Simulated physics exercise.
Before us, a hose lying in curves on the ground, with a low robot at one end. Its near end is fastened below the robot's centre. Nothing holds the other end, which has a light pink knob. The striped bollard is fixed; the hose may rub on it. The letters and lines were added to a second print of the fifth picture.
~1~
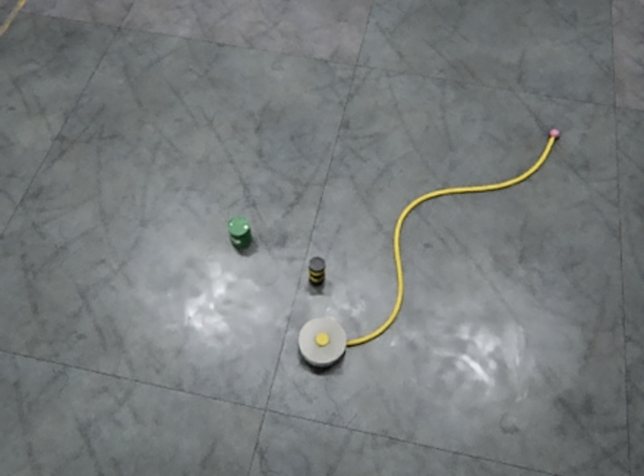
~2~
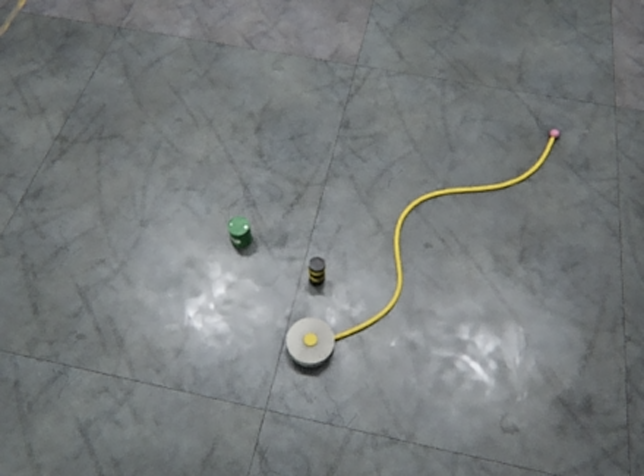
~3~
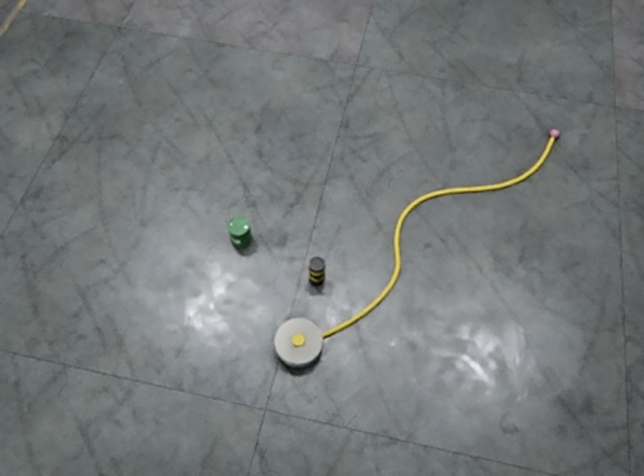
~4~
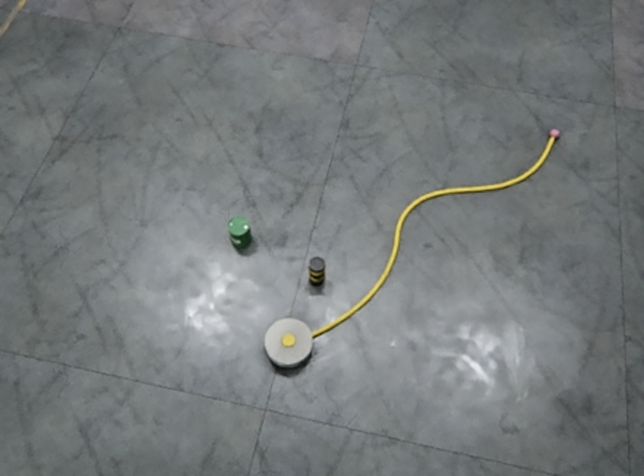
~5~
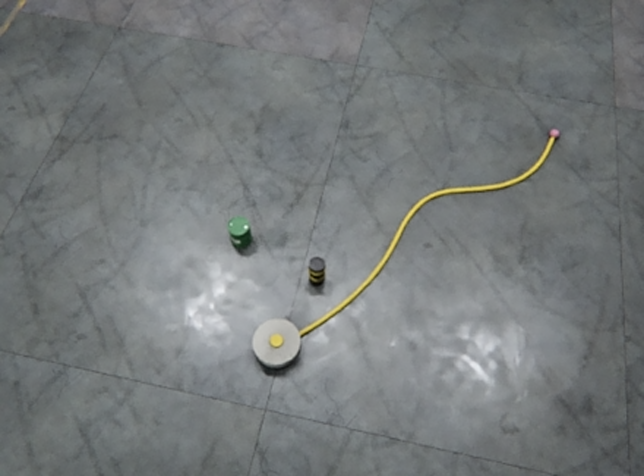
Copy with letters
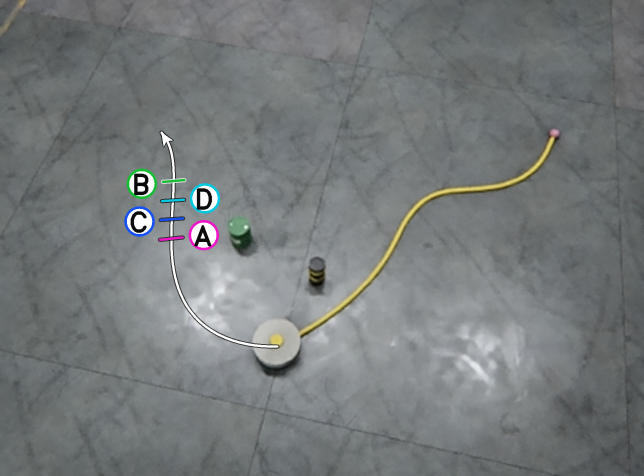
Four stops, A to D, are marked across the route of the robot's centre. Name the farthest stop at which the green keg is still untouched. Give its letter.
It can go as far as C.
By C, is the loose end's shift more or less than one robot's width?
By then, more.
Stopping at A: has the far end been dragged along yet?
Yes.
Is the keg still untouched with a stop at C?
For that mark, yes.
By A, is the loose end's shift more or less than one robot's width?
More.
On the marked copy, A at (171, 239); B at (174, 181); C at (172, 219); D at (173, 200); the route from (278, 346) via (172, 251) to (161, 132).
Following C. Soon after the start, robot (204, 324), middle of the hose (401, 244), free end (544, 150).
Later, robot (172, 268), middle of the hose (375, 256), free end (525, 163).
In the end, robot (170, 215), middle of the hose (352, 269), free end (507, 175); only the bollard has been touched, if anything.
As for the rest, A is safe but short; B brings the hose against the keg; D brings the hose against the keg.
